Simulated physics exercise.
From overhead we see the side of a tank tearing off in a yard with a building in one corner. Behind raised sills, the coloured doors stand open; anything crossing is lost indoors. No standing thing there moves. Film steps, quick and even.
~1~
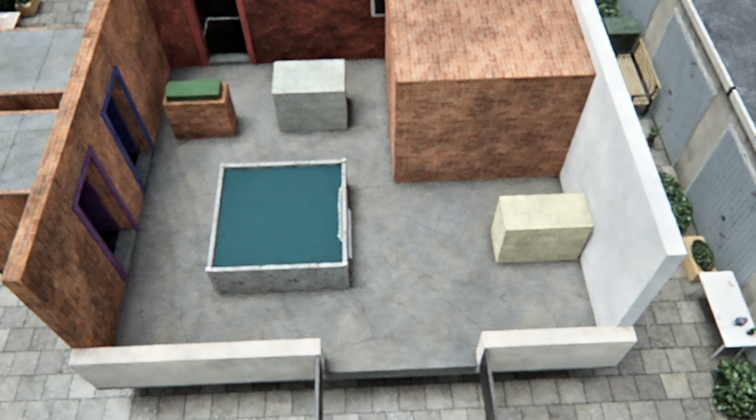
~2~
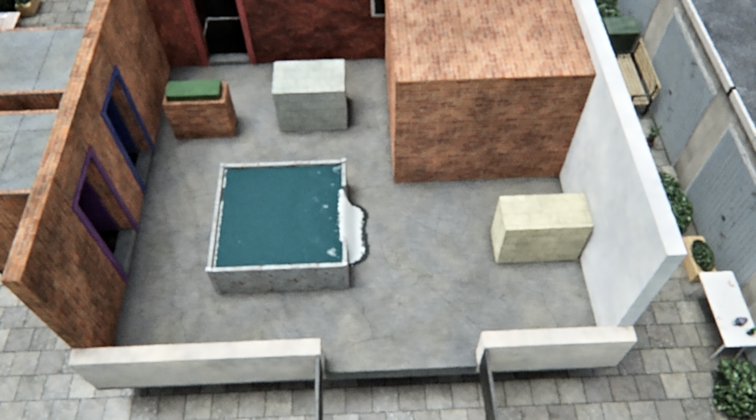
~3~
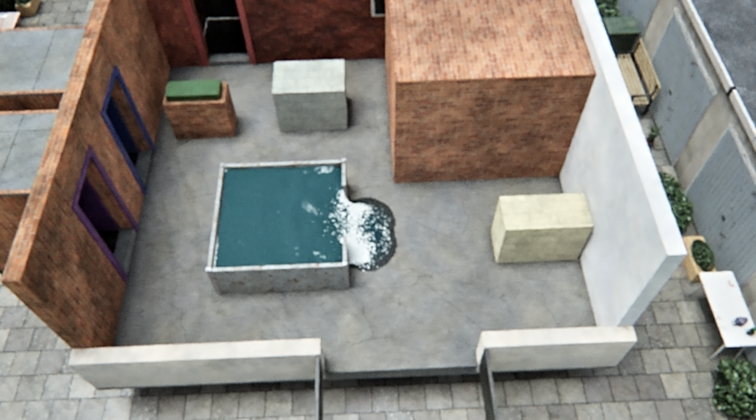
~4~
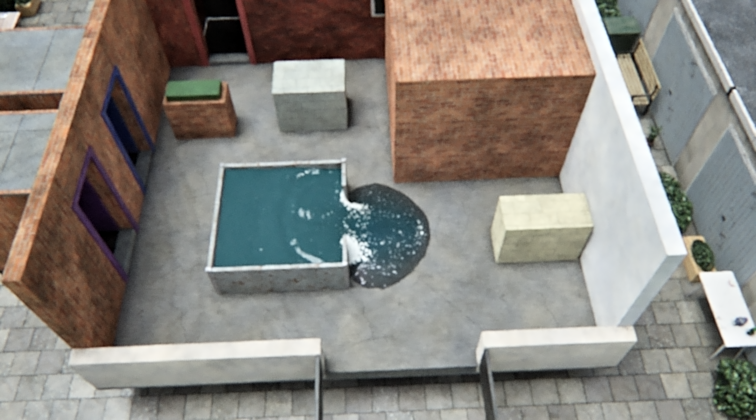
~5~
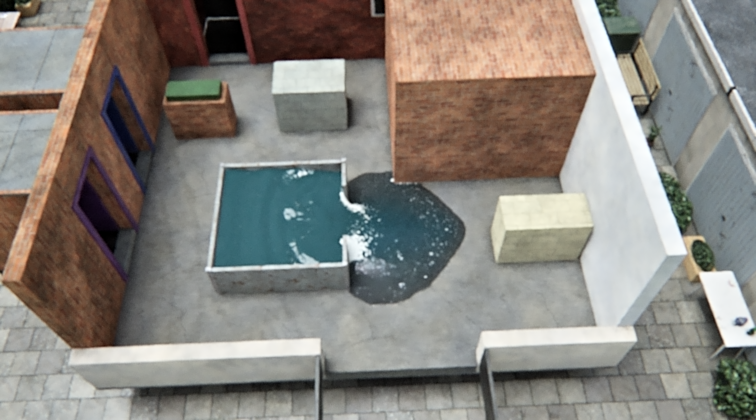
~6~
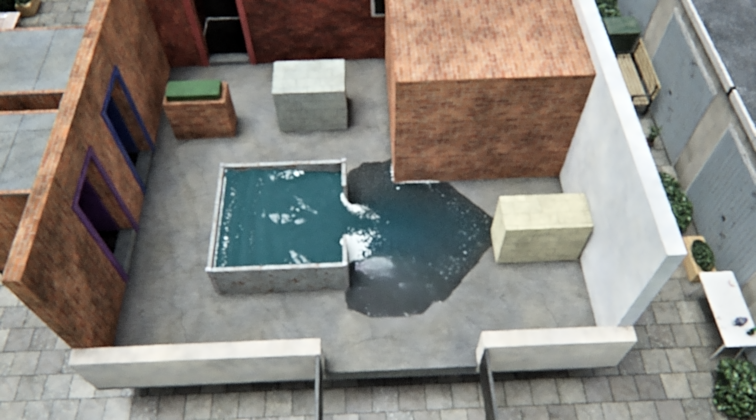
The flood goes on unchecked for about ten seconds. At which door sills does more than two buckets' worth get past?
Result: The purple door will receive two buckets or fewer. The blue door will receive two buckets or fewer. The red door will receive two buckets or fewer.
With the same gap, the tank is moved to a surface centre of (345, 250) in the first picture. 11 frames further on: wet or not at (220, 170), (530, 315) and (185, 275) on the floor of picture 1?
Bone-dry, soaked, bone-dry.
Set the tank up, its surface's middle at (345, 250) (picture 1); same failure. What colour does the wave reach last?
Bringing up the rear is the red one.
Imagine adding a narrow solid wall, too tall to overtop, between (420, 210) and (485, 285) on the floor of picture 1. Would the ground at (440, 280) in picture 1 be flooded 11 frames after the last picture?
Result: Waterlogged.
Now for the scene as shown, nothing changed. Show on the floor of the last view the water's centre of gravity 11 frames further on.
The water's centre sits above (370, 239).
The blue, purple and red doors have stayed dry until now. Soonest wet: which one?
It's the blue door.
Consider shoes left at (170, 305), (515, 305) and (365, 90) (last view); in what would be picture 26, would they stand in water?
One after the other: No water, awash, under water.
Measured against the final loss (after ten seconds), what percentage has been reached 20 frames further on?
Close to 5 per cent.
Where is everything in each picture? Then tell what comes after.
Still water in the tank at (281, 215), in the first frame.
Water pours out at (344, 226) and has run to (358, 260), in the second frame.
Water pours out at (344, 227) and has run to (389, 253), in the third frame.
The front is at (426, 239), out from the gap at (344, 228), in the fourth frame.
Water pours out at (344, 227) and has run to (459, 235), in the fifth frame.
Water pours out at (344, 227) and has run to (491, 222), in the sixth frame.
A moment on, water covers 30 % of the floor; the purple door not reached, the blue door not reached, the red door not reached.
Next, water covers 35 % of the floor; the purple door not reached, the blue door not reached, the red door not reached.
Then, water covers 35 % of the floor; the purple door not reached, the blue door not reached, the red door not reached.
Later, water covers 50 % of the floor; the purple door not reached, the blue door not reached, the red door not reached.
In the end, water covers 70 % of the floor; the purple door not reached, the blue door wet at the sill, nothing in, the red door not reached.
